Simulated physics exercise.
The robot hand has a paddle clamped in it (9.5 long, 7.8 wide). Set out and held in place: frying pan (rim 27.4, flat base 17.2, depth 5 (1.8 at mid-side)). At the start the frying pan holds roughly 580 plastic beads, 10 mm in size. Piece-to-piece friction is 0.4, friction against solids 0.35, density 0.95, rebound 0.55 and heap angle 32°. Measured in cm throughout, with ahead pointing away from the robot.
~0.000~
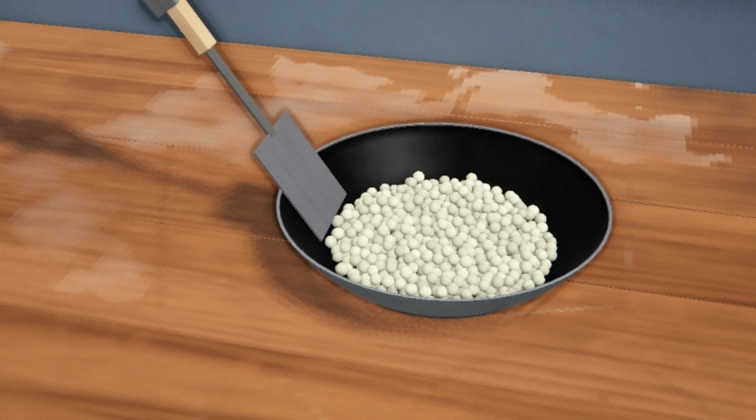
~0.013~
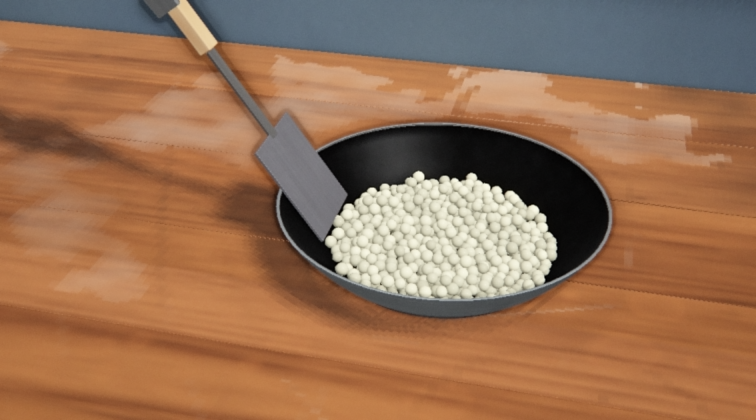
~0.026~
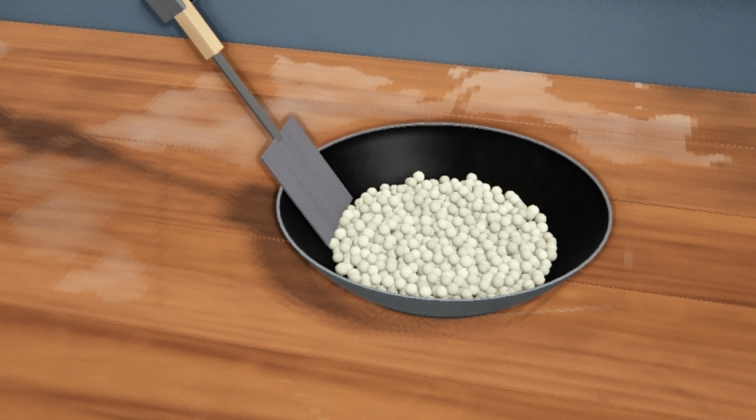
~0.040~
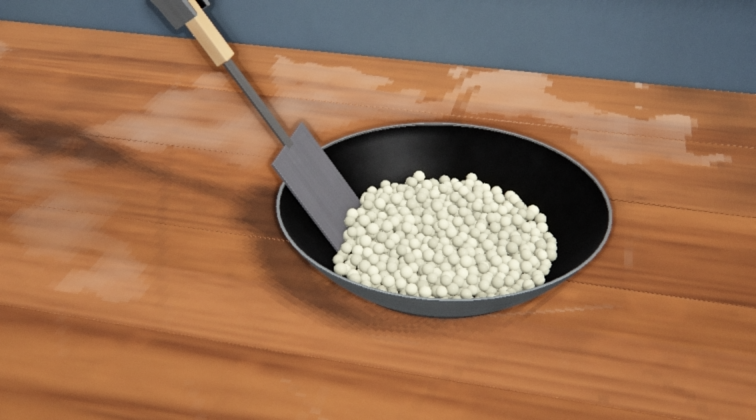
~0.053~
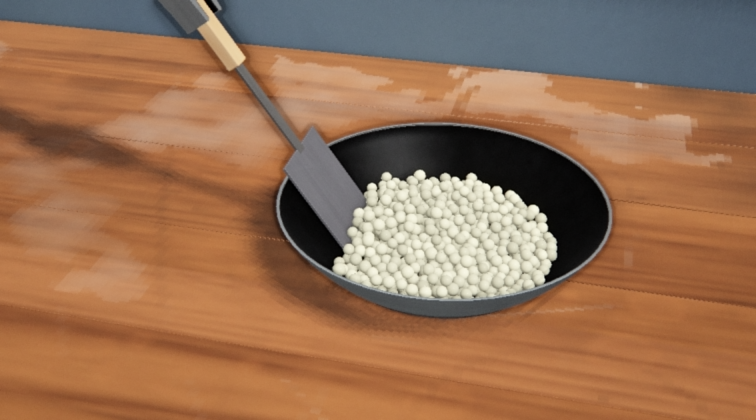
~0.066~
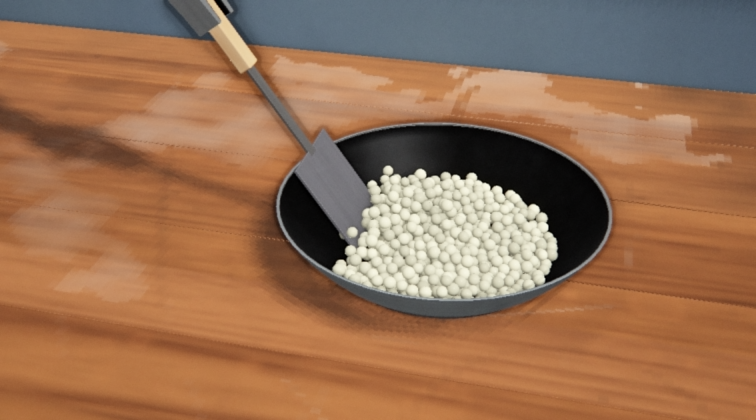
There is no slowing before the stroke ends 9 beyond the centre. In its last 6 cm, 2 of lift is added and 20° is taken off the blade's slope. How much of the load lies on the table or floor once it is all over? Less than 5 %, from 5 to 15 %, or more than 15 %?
From 5 to 15 %.
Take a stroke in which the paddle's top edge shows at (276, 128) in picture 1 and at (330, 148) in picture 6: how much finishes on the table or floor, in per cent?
20 %.
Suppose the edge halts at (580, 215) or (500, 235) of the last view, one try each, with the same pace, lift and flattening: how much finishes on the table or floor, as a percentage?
Around 25 per cent for the first try and 0 per cent for the second.
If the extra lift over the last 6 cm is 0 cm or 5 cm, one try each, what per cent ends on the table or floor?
Try one gives about 5 in a hundred, try two about 10 in a hundred.
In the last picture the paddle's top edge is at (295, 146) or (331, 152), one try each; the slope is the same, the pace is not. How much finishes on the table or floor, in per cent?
That comes to some 0 and some 25 percent, in that order.
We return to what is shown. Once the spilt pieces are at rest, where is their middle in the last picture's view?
About (684, 267).
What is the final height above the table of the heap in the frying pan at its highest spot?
Near 5.5 centimetres high.
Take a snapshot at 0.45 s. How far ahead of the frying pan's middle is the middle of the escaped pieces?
I'd say some 18 centimetres.
By 0.14 s, sloping 55°, highest piece 5 above the table; 582 in the frying pan.
By 0.21 s, sloping 49°, highest piece 5 above the table; 582 in the frying pan.
By 0.45 s, sloping 35°, highest piece 8 above the table; 535 in the frying pan, 40 on the table or floor, 7 on the blade or in flight.
By 1.50 s, sloping 35°, highest piece 5 above the table; 535 in the frying pan, 47 on the table or floor.
Final count, 535 in the frying pan, 47 on the table or floor. That is 8 % on the table or floor.
